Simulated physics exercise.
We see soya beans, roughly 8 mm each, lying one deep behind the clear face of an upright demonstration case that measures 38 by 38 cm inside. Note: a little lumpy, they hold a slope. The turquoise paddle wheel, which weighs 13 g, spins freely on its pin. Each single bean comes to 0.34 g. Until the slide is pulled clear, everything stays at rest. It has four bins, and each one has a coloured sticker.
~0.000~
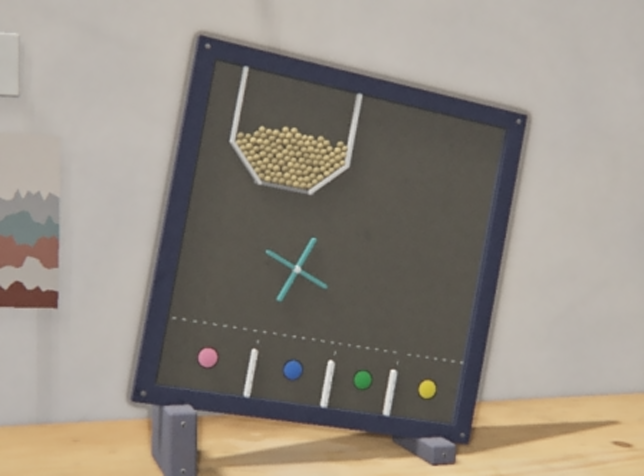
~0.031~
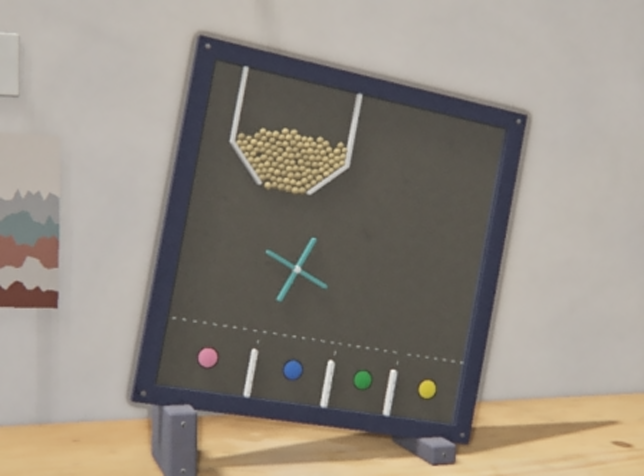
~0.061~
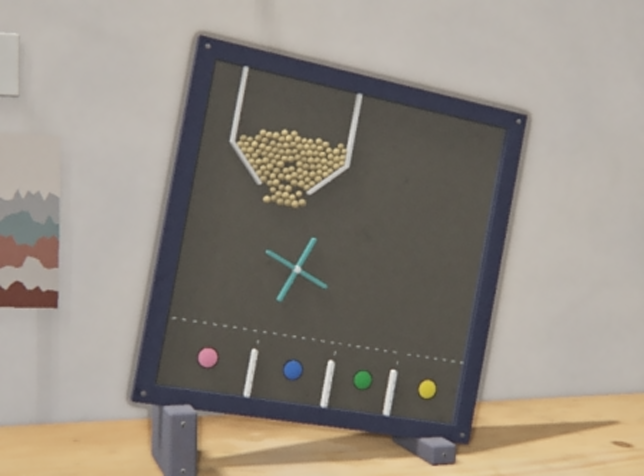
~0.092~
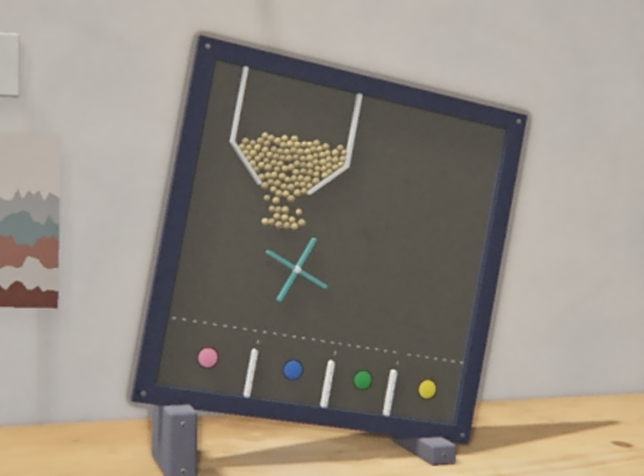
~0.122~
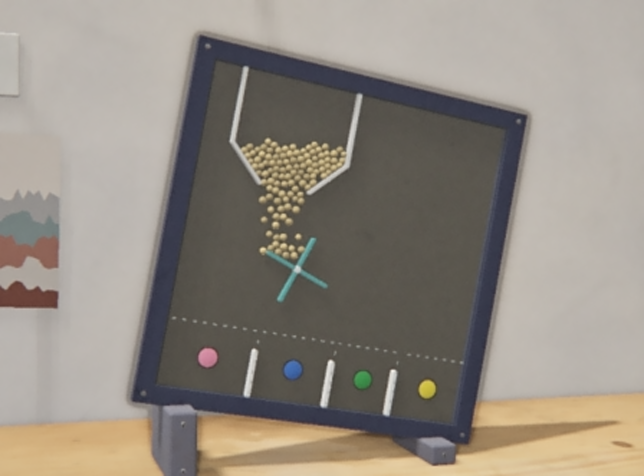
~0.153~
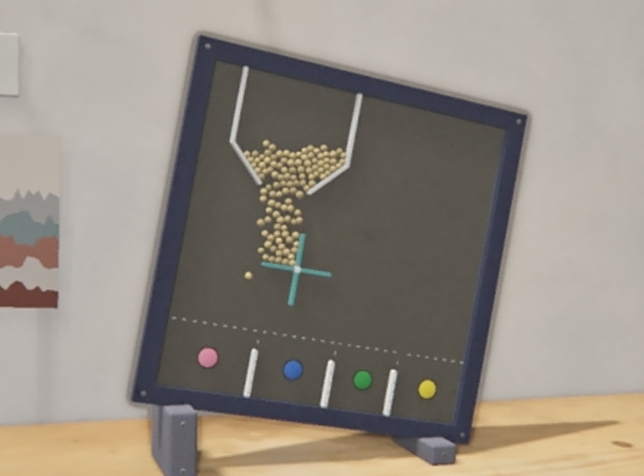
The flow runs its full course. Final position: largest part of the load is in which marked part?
Marked pink.
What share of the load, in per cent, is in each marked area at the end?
Final shares - pink bin: 80; blue bin: 20; green bin: 0; yellow bin: 0.
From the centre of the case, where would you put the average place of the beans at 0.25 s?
8 cm left, 2 cm above.
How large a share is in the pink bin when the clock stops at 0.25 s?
Close to 5 per cent of the load.
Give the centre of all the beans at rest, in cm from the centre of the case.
Some 14 cm left and 14 cm below.
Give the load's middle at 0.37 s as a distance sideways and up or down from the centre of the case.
The middle sits around 11 cm left and 5 cm below.
After 0.25 s, the beans' middle is 8 cm left of and 2 cm above the centre; pink 5 %.
After 0.37 s, the beans' middle is 11 cm left of and 5 cm below the centre; pink 35 %, blue 5 %.
After 0.60 s, the beans' middle is 14 cm left of and 13 cm below the centre; pink 75 %, blue 15 %.
At rest by 2.7 s, pink 80 %, blue 20 %, green 0 %, yellow 0 %.
